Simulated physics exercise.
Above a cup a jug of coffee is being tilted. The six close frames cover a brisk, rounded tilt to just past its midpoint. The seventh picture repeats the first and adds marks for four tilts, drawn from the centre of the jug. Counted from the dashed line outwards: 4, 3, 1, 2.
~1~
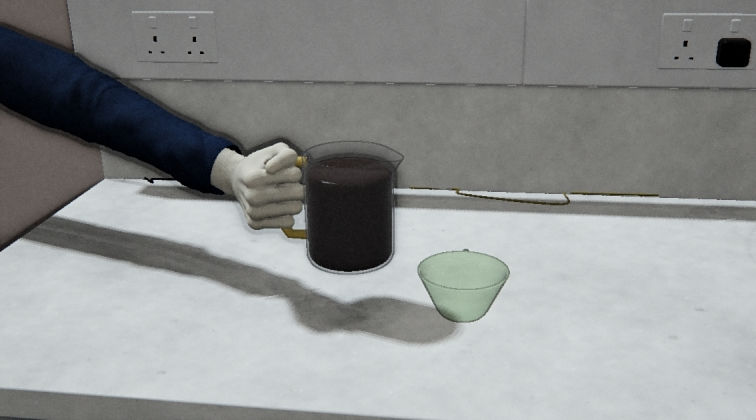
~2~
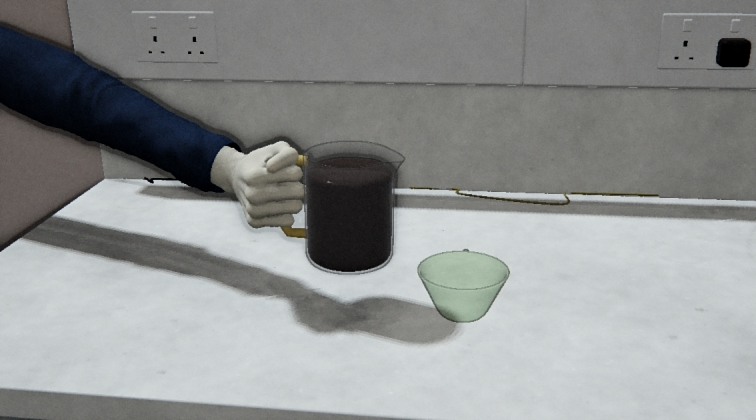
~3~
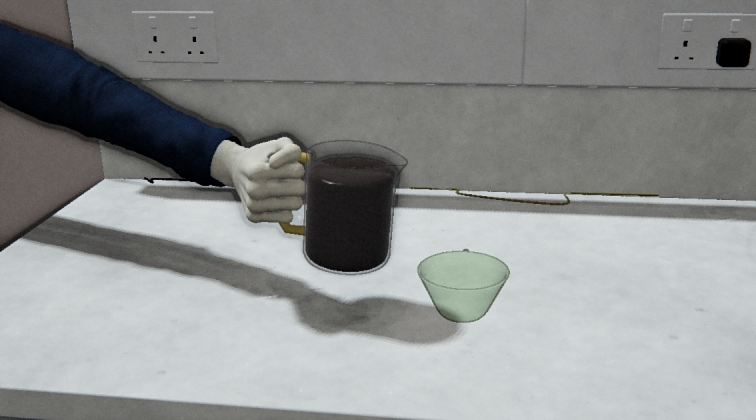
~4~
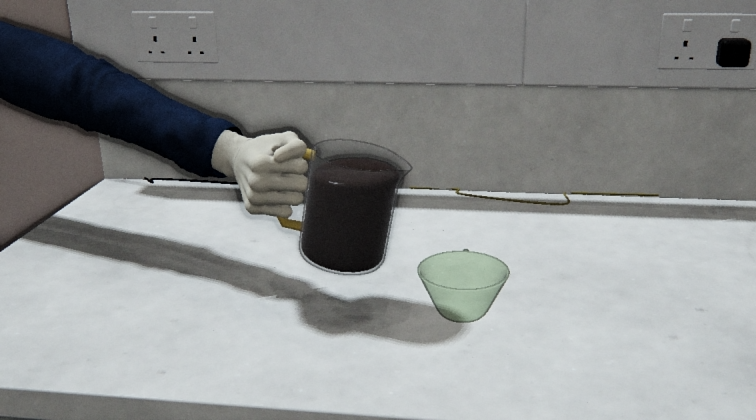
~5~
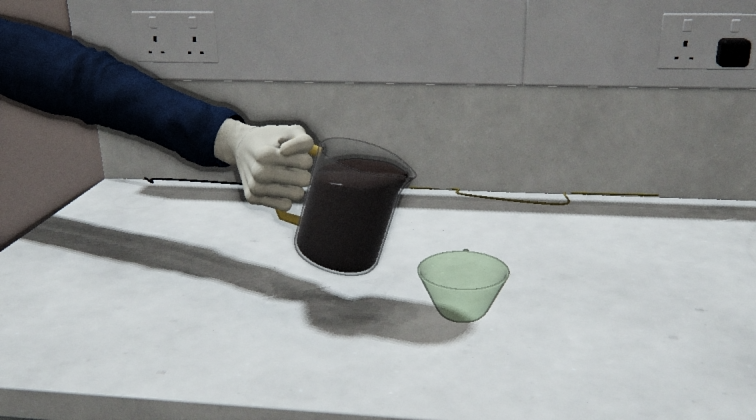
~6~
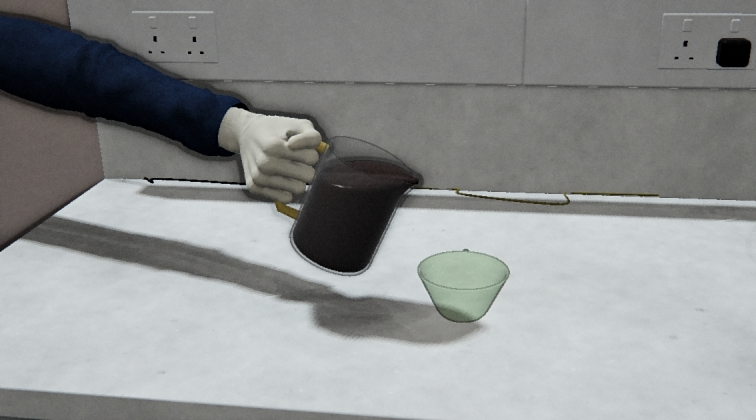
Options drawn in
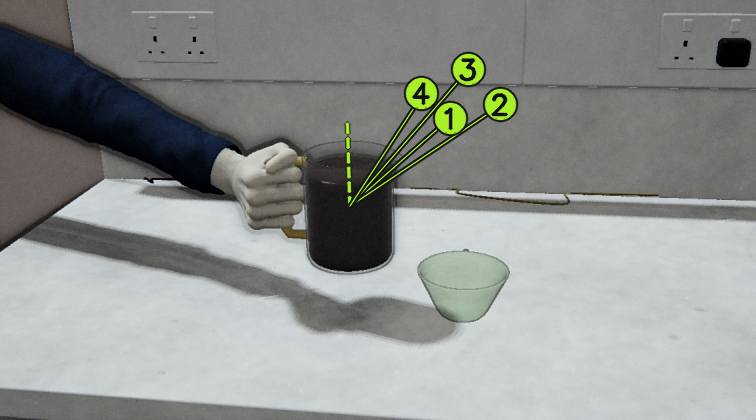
A gloved hand gradually tilting a clear jug of dark liquid to the right above a small green cup on a counter.
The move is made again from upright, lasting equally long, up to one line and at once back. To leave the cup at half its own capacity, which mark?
Use line 1.
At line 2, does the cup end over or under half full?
Over.
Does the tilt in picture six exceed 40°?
No.
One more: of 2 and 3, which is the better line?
3 it is.
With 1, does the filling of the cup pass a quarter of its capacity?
Yes.
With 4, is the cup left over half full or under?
Under.
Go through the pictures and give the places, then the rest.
Upright, lip at (402, 158); rim of the cup round (463, 269); nothing has left yet, in the first picture.
Upright, lip at (403, 159); nothing has left yet, in the second picture.
Tipped about 5°, lip at (406, 162); nothing has left yet, in the third picture.
Tipped about 10°, lip at (410, 168); nothing has left yet, in the fourth picture.
Tipped about 17°, lip at (415, 175); nothing has left yet, in the fifth picture.
Tipped about 24°, lip at (418, 183); nothing has left yet, in the sixth picture.
On the marked copy, 1 at (437, 129); 2 at (486, 114); 3 at (457, 82); 4 at (413, 109).
With 1, the cup ends with about 54 % of what it can hold.
With 2, the cup ends with about 79 % of what it can hold.
With 3, the cup ends with about 32 % of what it can hold.
With 4, the cup ends with about 18 % of what it can hold.
